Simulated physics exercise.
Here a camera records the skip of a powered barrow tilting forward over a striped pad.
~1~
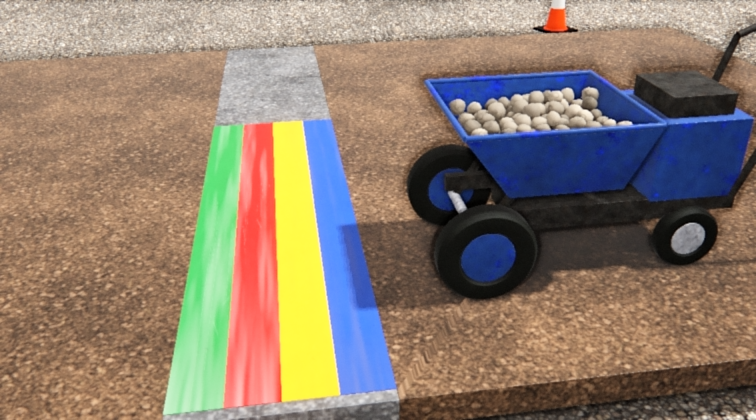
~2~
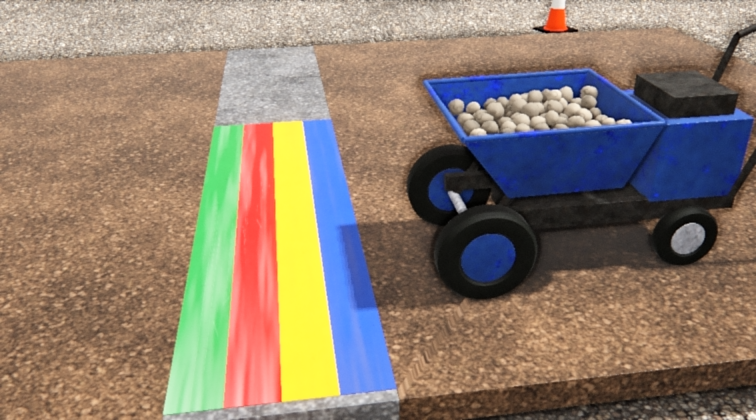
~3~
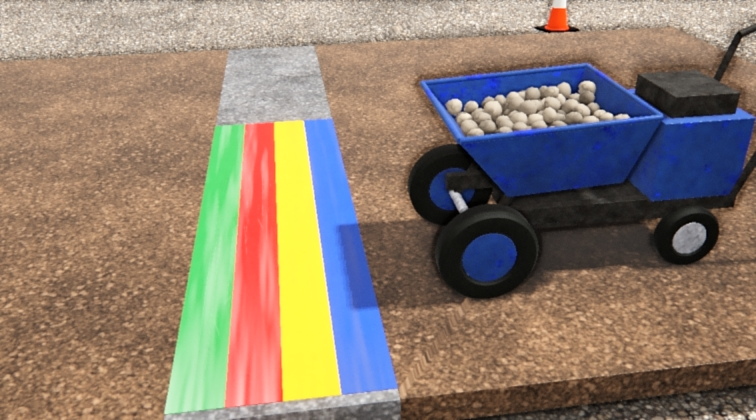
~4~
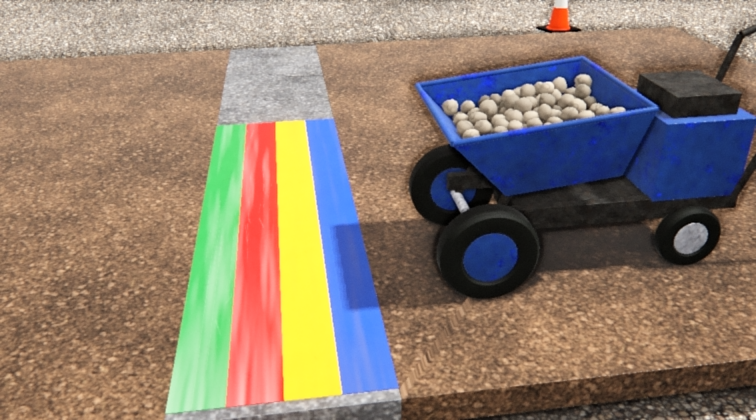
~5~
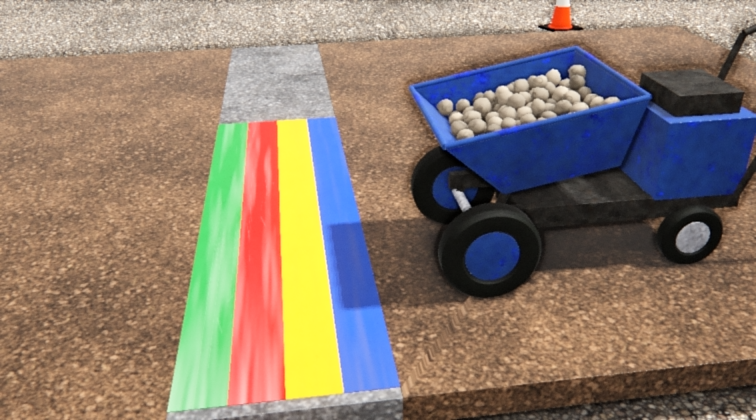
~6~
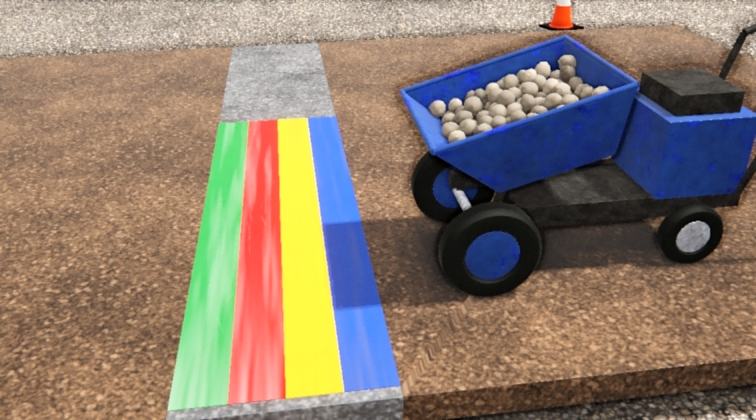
A blue skip heaped with pale, rounded pebbles, mounted on a small powered barrow, is seen from slightly above on a brown, gritty surface. The barrow stands at the right, with an orange cone behind and a grey slab at left striped green, red, yellow and blue. The skip, level at first, tilts gradually forward to the left, its rear rising, while the wheels stay put.
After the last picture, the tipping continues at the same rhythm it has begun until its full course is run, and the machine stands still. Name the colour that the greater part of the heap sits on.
Yellow.
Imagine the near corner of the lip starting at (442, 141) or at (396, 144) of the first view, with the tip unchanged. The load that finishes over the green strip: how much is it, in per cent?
Roughly 10 per cent at the first spot and 30 per cent at the second.
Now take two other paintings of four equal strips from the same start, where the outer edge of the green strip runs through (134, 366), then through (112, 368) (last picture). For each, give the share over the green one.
The first case gives around 0 %, the second around 0 %.
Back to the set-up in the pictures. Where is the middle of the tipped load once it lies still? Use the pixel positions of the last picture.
Roughly at pixel (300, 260).
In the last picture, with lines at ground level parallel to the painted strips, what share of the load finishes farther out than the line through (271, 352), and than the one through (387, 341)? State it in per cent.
First roughly 20 percent, then 90 percent.
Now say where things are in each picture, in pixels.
In the first frame, lip of the skip (466, 140), level; top of the load (544, 122), river pebbles; blue strip (359, 341); yellow strip (307, 346); red strip (254, 352); green strip (200, 357).
In the second frame, lip of the skip (464, 140), level; top of the load (543, 122).
In the third frame, lip of the skip (460, 141), tipped barely; top of the load (552, 106).
In the fourth frame, lip of the skip (453, 144), tipped a little; top of the load (547, 102).
In the fifth frame, lip of the skip (445, 147), tipped a little; top of the load (560, 95).
In the sixth frame, lip of the skip (434, 152), tipped clearly; top of the load (551, 88); blue strip (363, 338); yellow strip (311, 343); red strip (258, 348); green strip (205, 353).
Just after the last frame, skip tipped steeply; every one in the skip.
A moment on, skip tipped right over; roughly two thirds in the skip; about a tenth over the blue strip; roughly a quarter over the yellow strip; just a few over the red strip; just a few falling.
Further on, skip tipped right over; about a tenth in the skip; roughly a quarter over the blue strip; roughly a third over the yellow strip; roughly a quarter over the red strip; about a tenth over the green strip; just a few off the paint.
When it is over, skip tipped right over; about a tenth in the skip; roughly a quarter over the blue strip; roughly a third over the yellow strip; roughly a quarter over the red strip; about a tenth over the green strip; just a few off the paint.
